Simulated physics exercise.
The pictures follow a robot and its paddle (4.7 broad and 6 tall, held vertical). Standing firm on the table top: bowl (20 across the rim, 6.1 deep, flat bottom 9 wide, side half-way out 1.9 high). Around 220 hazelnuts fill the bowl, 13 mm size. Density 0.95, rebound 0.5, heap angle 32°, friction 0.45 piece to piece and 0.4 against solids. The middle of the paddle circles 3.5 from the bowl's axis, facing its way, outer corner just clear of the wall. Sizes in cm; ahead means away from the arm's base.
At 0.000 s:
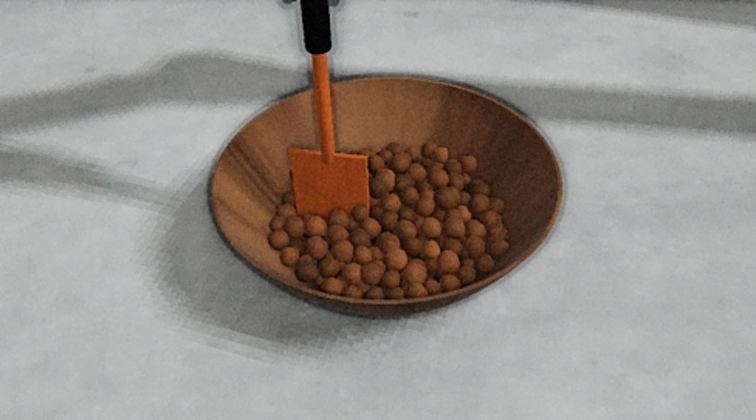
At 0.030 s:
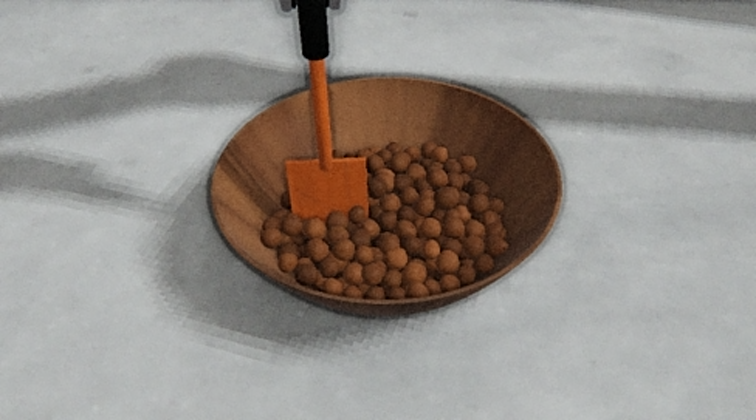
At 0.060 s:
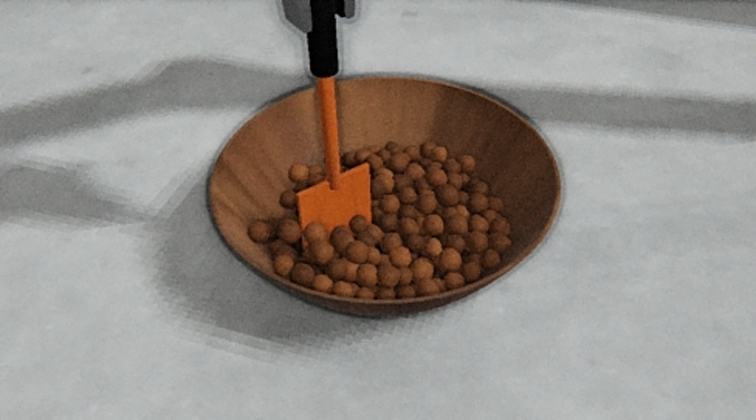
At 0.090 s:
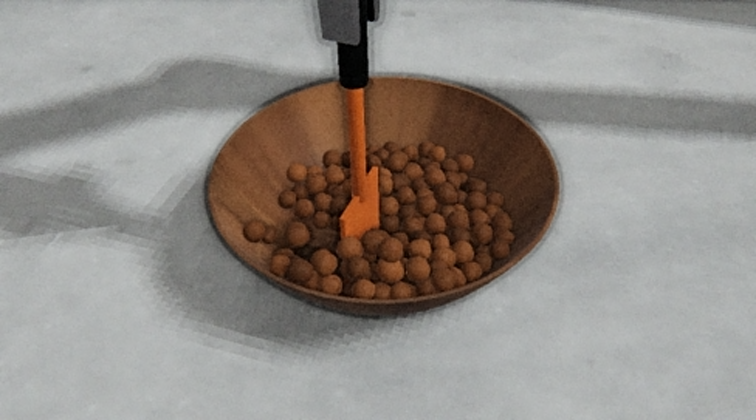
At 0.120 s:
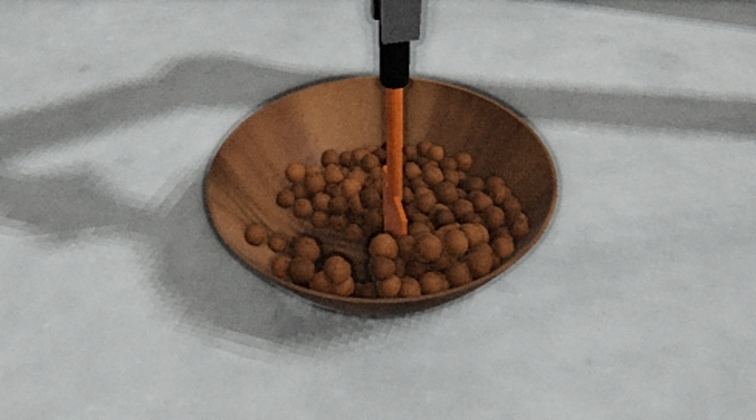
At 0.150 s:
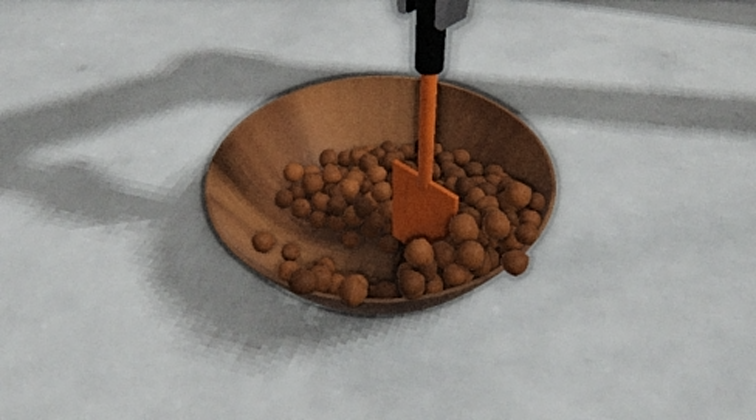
An orange paddle on a black-and-grey robot tool stands upright in a wide brown wooden bowl heaped with small round brown nuts. The bowl sits on a pale grey surface crossed by soft shadows, seen from above at an angle by a still camera. The paddle sweeps from left to right, turning edge-on and then broad again, pushing nuts rightward into a pile against the rim and baring the bowl's lower left.
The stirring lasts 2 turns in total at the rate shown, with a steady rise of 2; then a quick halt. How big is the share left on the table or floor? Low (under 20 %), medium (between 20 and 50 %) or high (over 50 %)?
Share on the table or floor: Medium (between 20 and 50 %).
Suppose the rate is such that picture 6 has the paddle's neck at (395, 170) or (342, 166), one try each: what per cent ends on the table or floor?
About 15 and 0 per cent.
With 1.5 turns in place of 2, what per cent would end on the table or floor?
In that case some 25 per cent.
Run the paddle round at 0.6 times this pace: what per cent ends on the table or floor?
About 5 per cent.
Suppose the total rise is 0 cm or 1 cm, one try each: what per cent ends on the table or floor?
Some 45 and 35 per cent.
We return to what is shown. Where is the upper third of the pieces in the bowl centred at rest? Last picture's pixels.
Around (401, 226).
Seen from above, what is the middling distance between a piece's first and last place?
Some 9 cm.
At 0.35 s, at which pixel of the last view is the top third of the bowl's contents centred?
Near (295, 137).
After 0.35 s, 6° round, highest piece 9 above the table; 157 in the bowl, 30 on the table or floor, 28 in flight or on the tool.
After 0.55 s, 227° round, highest piece 10 above the table; 145 in the bowl, 69 on the table or floor, 1 in flight or on the tool.
After 0.85 s, 0° round, highest piece 4 above the table; 144 in the bowl, 71 on the table or floor.
After 1.55 s, 0° round, highest piece 4 above the table; 144 in the bowl, 71 on the table or floor.
In the end, 144 in the bowl, 71 on the table or floor. That is 33 % on the table or floor.
